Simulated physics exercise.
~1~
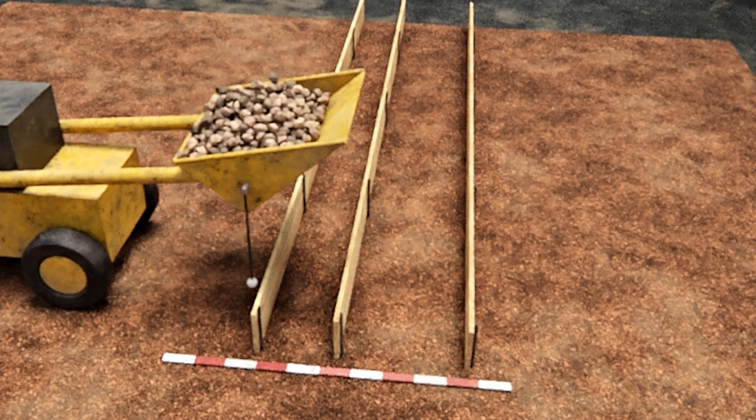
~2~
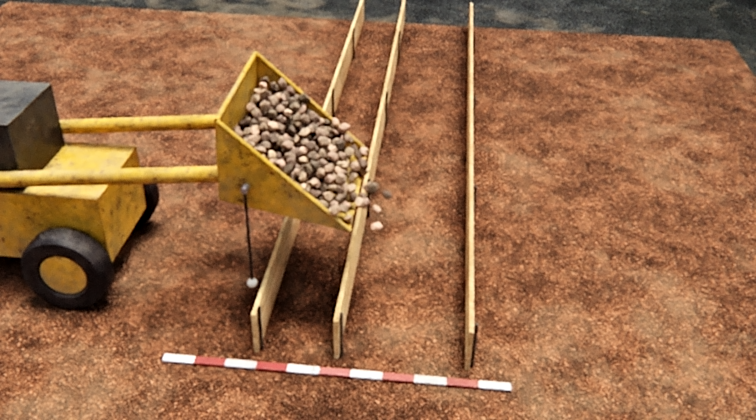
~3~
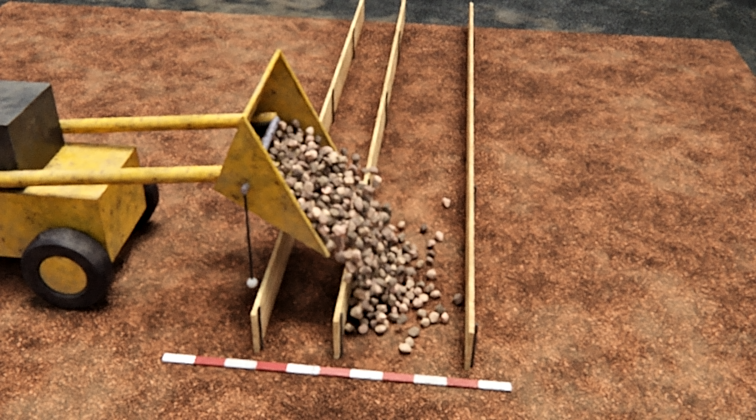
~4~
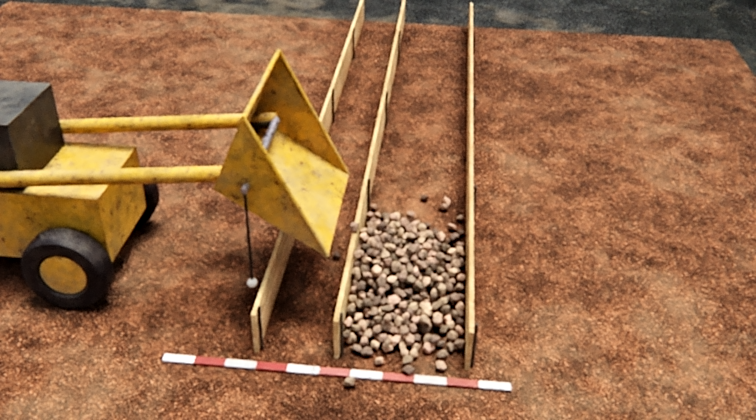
A yellow loader tips its bucket in stages, pouring all its stones between the right-hand planks.
